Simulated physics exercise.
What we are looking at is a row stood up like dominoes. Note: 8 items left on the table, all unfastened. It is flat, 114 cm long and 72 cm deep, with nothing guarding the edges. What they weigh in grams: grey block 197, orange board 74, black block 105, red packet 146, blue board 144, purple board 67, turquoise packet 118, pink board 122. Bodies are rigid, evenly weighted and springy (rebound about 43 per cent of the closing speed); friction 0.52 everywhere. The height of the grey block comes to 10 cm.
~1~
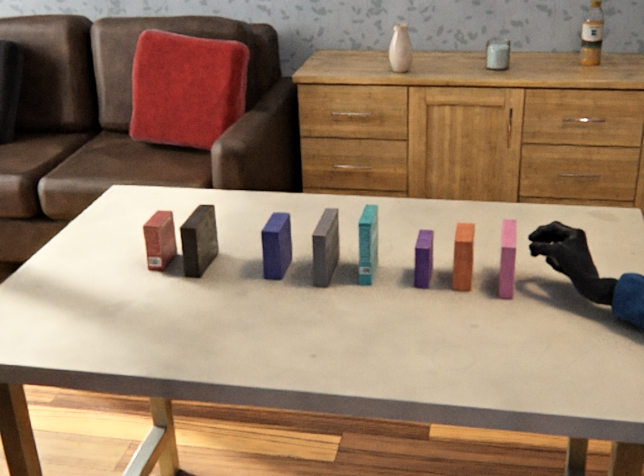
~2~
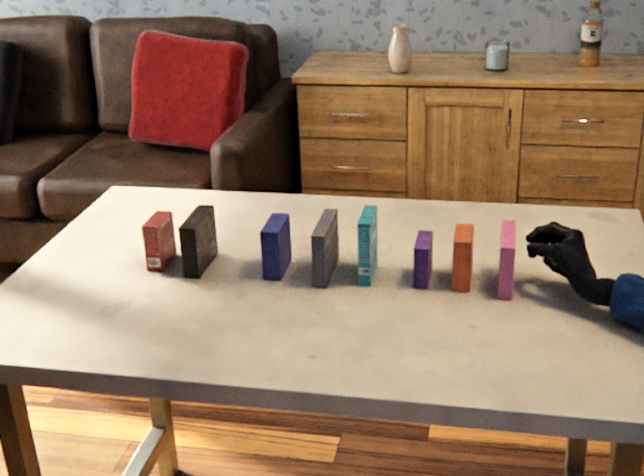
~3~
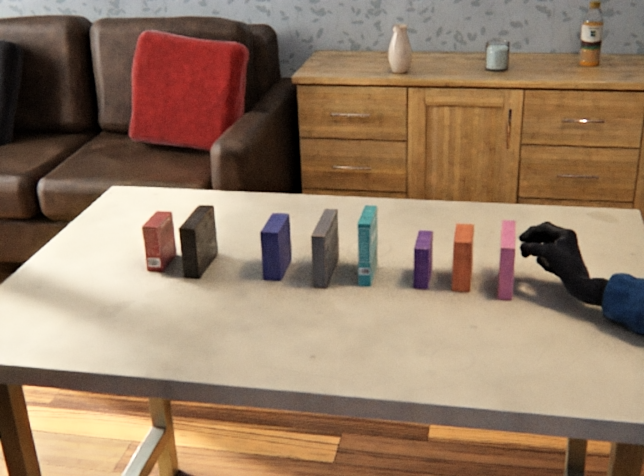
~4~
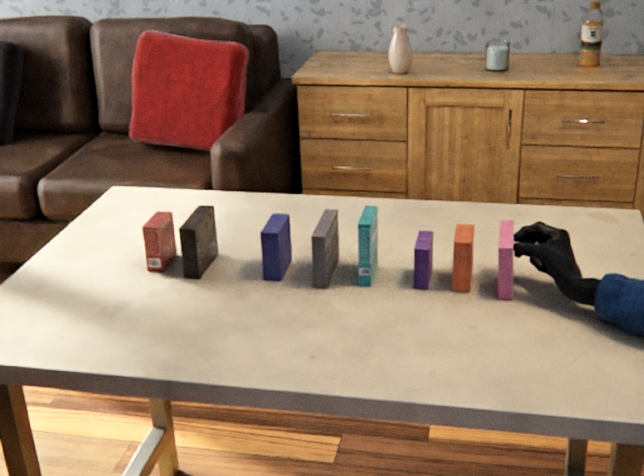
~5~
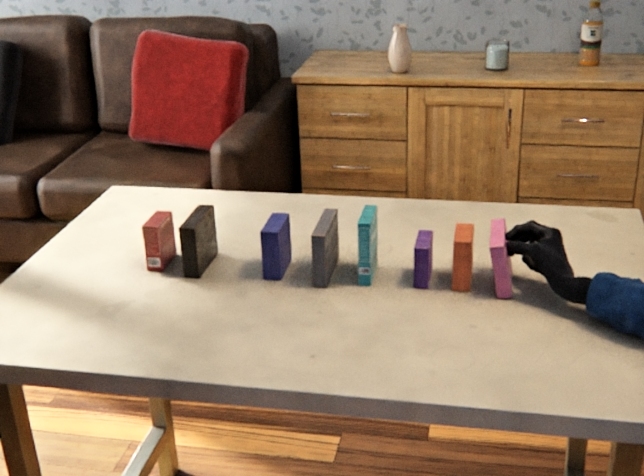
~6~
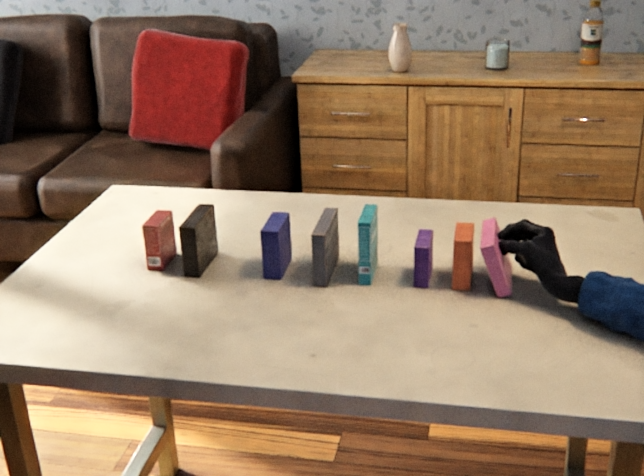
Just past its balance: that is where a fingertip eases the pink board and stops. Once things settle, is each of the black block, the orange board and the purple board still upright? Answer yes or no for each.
Black block: Yes, orange board: No, purple board: No.
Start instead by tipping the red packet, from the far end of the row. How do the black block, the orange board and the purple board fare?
The black block: Over; the orange board: Upright; the purple board: Upright.
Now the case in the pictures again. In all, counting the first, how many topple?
Count: 3.
Then, 0.30 s later than the last frame, pink board 56° over; orange board tilted 29° near (442, 254); purple board tilted 12° near (419, 257).
Then, 0.50 s later than the last frame, pink board 70° over; orange board tilted 60° near (424, 259); purple board on its side near (395, 271).
Then, 1.90 s later than the last frame, pink board 90° over; purple board on its side near (392, 269); orange board tilted 54° near (419, 257).
When it is over, lying over on the table, orange board and purple board; the other 4 within 5 cm of the start. End places, in pixels of the last picture, black block near (199, 240), orange board near (419, 257).
